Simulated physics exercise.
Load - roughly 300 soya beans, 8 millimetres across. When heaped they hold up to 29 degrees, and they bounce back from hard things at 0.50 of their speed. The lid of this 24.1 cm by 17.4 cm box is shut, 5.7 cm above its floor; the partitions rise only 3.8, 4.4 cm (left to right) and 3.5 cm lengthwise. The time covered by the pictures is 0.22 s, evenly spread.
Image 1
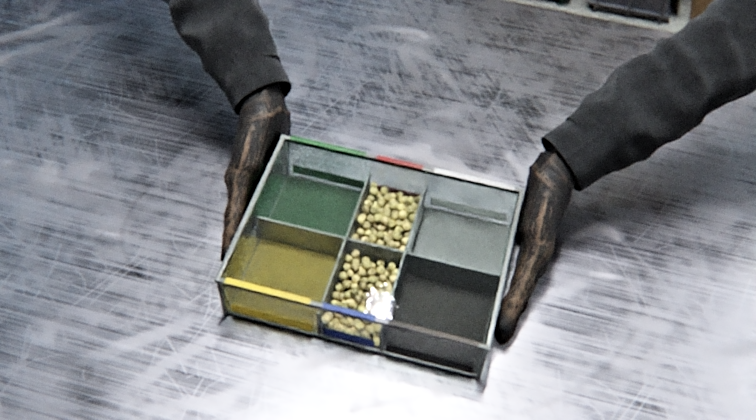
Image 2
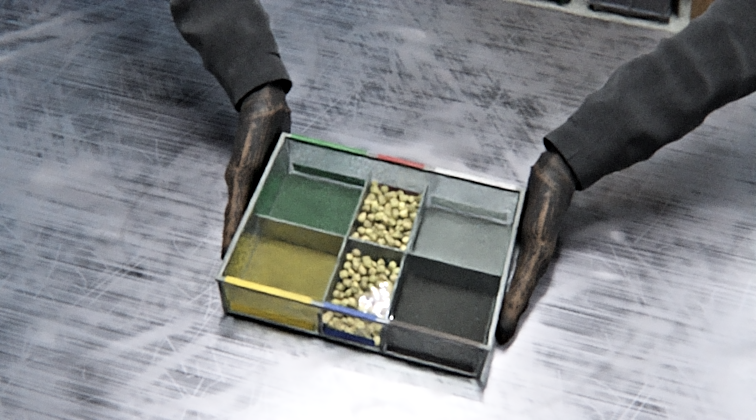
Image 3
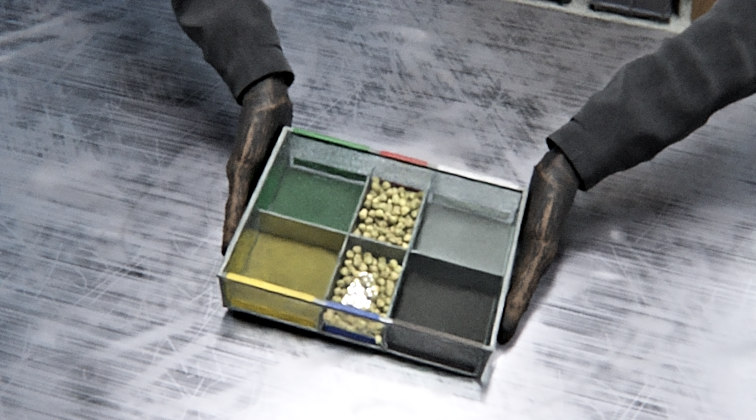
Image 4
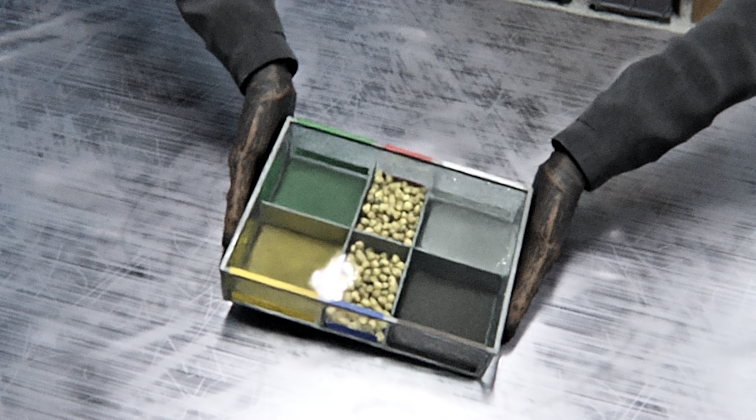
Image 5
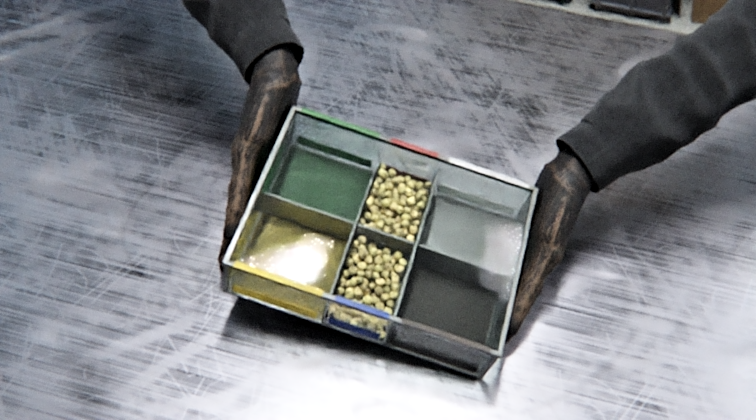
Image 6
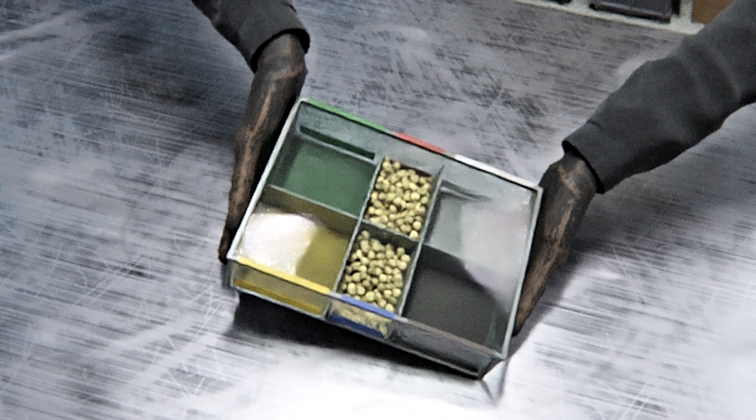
Two gloved hands gradually tilt a divided clear box of beans down toward the right.
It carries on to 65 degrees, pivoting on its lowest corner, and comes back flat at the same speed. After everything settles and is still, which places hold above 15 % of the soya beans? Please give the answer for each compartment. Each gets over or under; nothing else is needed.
Red ends over. Blue ends over. Green ends under. Yellow ends under. White ends under. Black ends under.
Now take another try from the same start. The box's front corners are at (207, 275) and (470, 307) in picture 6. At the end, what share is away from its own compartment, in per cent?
Something like 5 in a hundred.
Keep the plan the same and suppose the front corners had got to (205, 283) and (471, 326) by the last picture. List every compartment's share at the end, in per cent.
Final shares: Red 45%, blue 40%, green 0%, yellow 10%, white 0%, black 0%.
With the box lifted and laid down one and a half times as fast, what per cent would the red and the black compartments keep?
Red 50 %; black 5 %.
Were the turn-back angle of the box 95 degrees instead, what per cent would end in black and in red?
Result - black 25 percent; red 35 percent.
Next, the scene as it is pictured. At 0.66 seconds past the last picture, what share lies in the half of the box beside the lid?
Close to 10 in a hundred.
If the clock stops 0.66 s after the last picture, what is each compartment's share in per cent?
Red 60; blue 40; green 0; yellow 0; white 0; black 0.
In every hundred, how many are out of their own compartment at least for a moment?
Estimate: Around 5 %.
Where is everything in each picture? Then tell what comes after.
Box tilt 0 degrees, front corners at (221, 279) and (486, 346); red 60 %, blue 40 %, in the first picture.
Box tilt 1 degrees, front corners at (221, 277) and (487, 347), in the second picture.
Box tilt 3 degrees, front corners at (222, 274) and (489, 348), in the third picture.
Box tilt 6 degrees, front corners at (225, 268) and (493, 350), lowest corner right front, in the fourth picture.
Box tilt 10 degrees, front corners at (229, 261) and (497, 352), lowest corner right front, in the fifth picture.
Box tilt 14 degrees, front corners at (233, 256) and (501, 355), lowest corner right front; red 60 %, blue 40 %, in the sixth picture.
Then, 0.66 s after the last picture, tilt 65 degrees; red 60 %, blue 40 %.
Then, 1.10 s after the last picture, tilt 28 degrees; red 55 %, blue 45 %.
Then, 1.62 s after the last picture, tilt 0 degrees; red 55 %, blue 45 %.
In the end, red 55 %, blue 45 %, green 0 %, yellow 0 %, white 0 %, black 0 %.
